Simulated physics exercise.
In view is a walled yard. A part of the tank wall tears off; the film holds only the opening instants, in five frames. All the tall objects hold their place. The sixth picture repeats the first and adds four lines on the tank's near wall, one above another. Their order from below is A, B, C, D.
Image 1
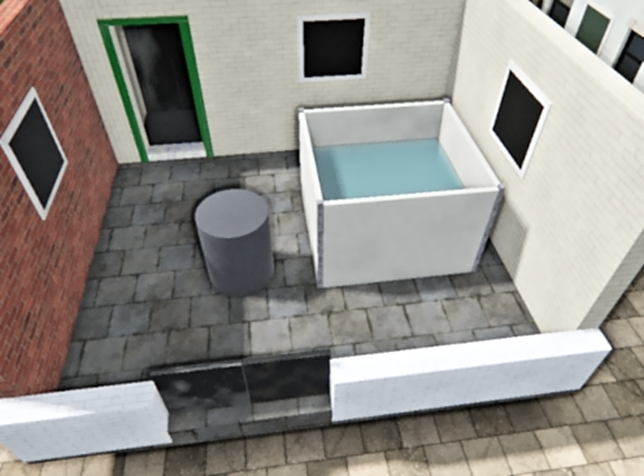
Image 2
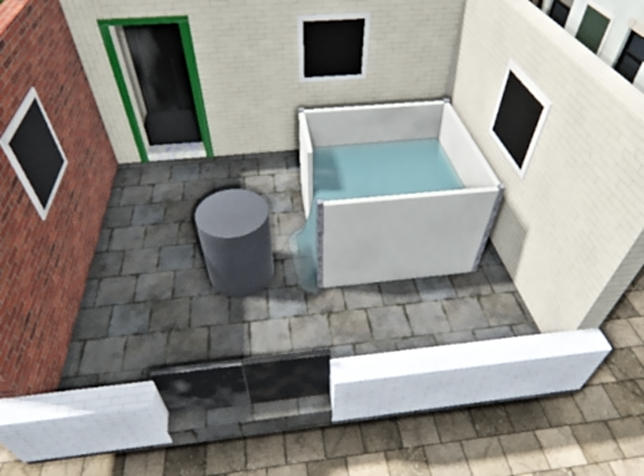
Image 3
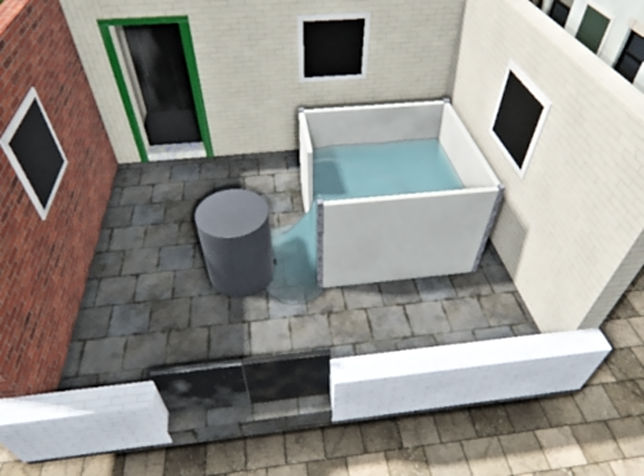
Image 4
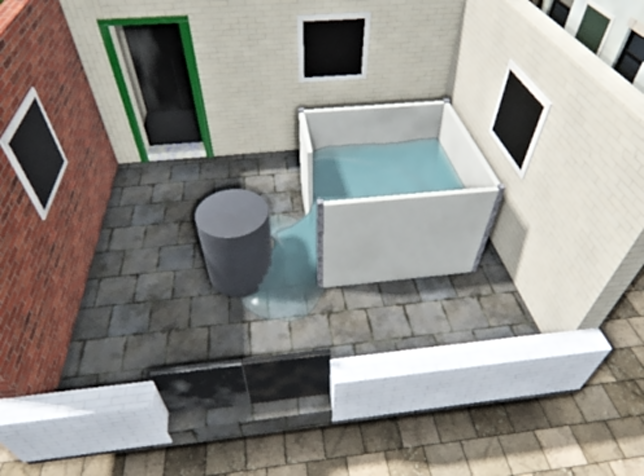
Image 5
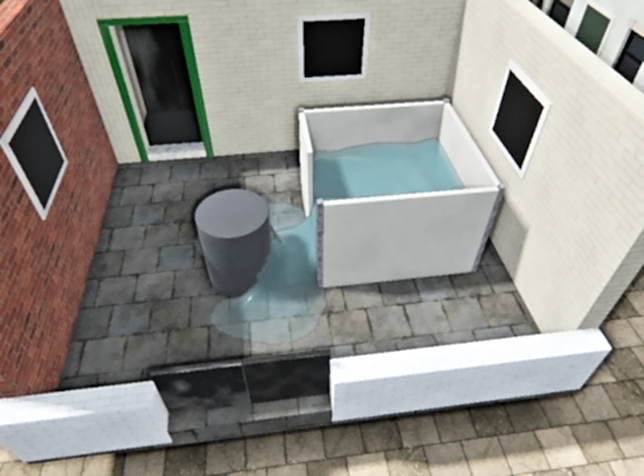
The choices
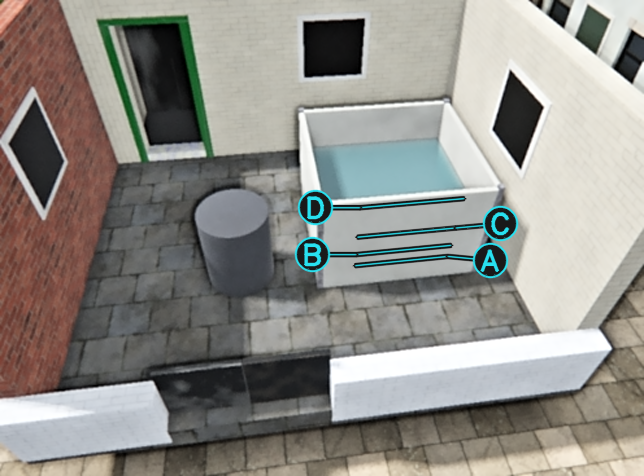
At first, water sits still in a white-walled tank in a paved yard, beside a grey cylinder and near a green-framed doorway. Water then pours from the tank's left side toward the cylinder, meets its base, and spreads across the paving toward the dark gate in the low white front wall.
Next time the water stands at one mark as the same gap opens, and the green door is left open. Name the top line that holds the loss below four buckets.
Choose B.
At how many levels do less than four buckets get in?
Two.
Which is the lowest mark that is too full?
That is mark C.
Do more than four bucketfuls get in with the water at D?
Yes.
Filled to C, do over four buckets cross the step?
Yes, it does.
On the marked copy, A at (402, 261); B at (404, 249); C at (407, 232); D at (412, 203); from the bottom up A, B, C, D.
For mark A, nothing gets over.
For mark B, a bucket or two gets in.
For mark C, some 15 bucketfuls get in.
For mark D, dozens of bucketfuls pour in.
